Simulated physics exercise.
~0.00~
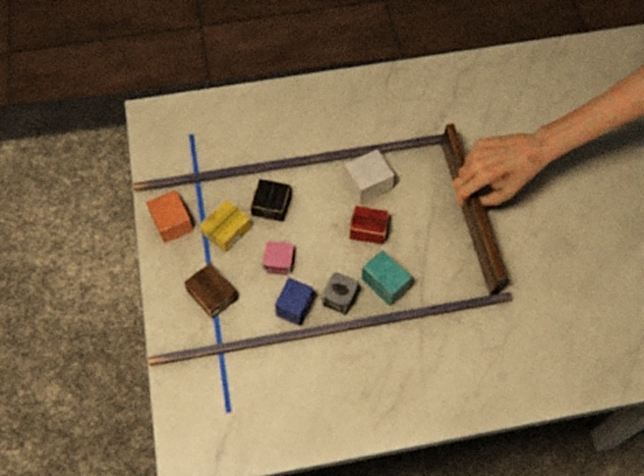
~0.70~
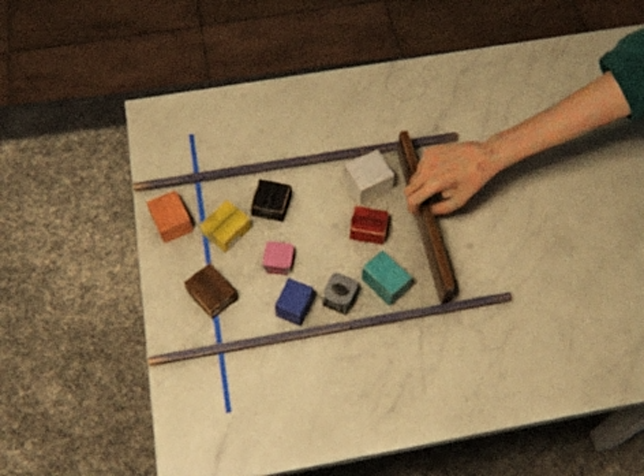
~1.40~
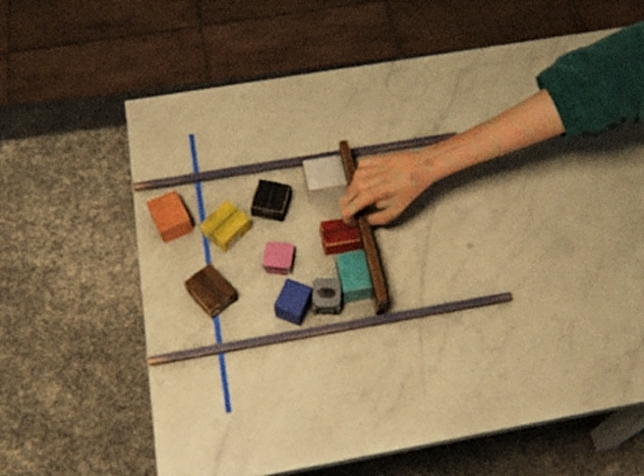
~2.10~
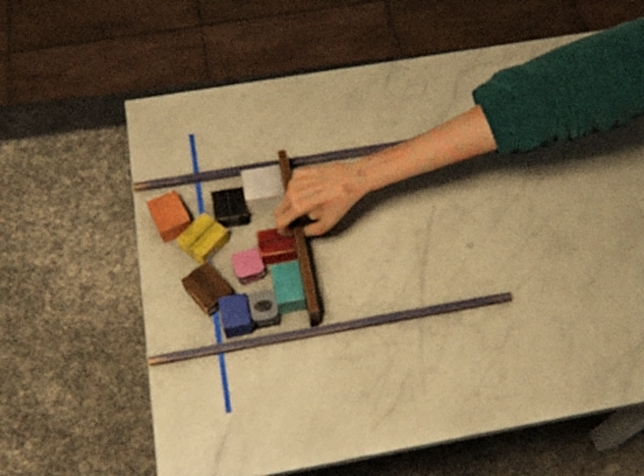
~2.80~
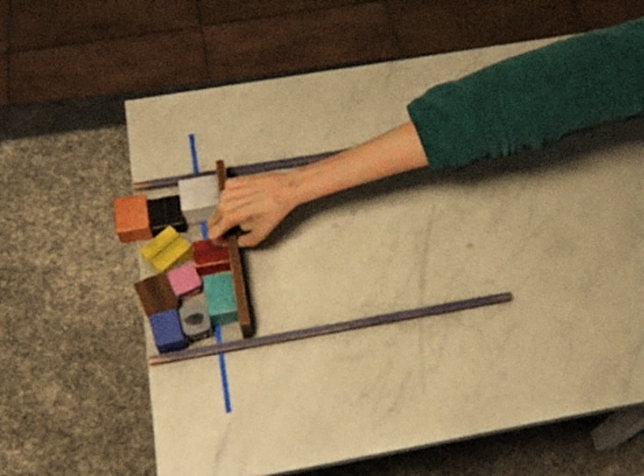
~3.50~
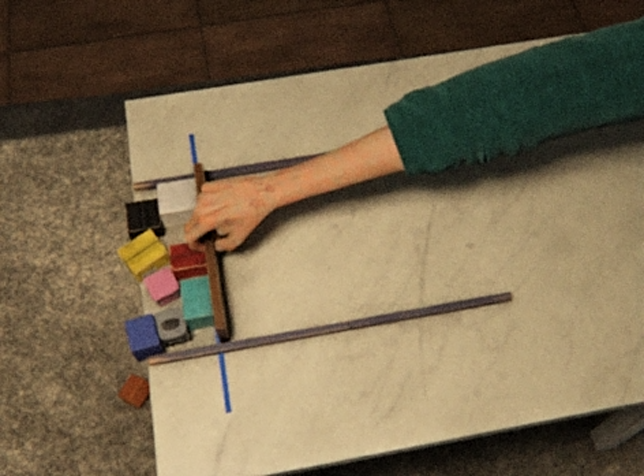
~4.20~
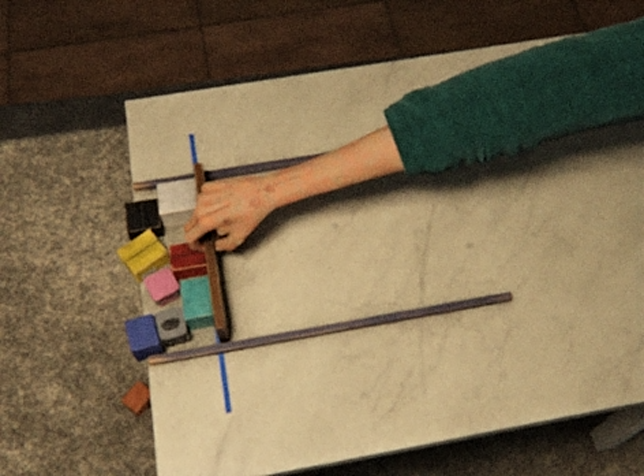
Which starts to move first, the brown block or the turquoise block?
The turquoise block moves first, pushed left along with the board while the brown block is still at rest. The brown one only shifts later, as the blocks bunch up near the left edge.
On a pale marbled tabletop, a hand sweeps colourful blocks left with a board, sending the orange and brown ones off the edge.
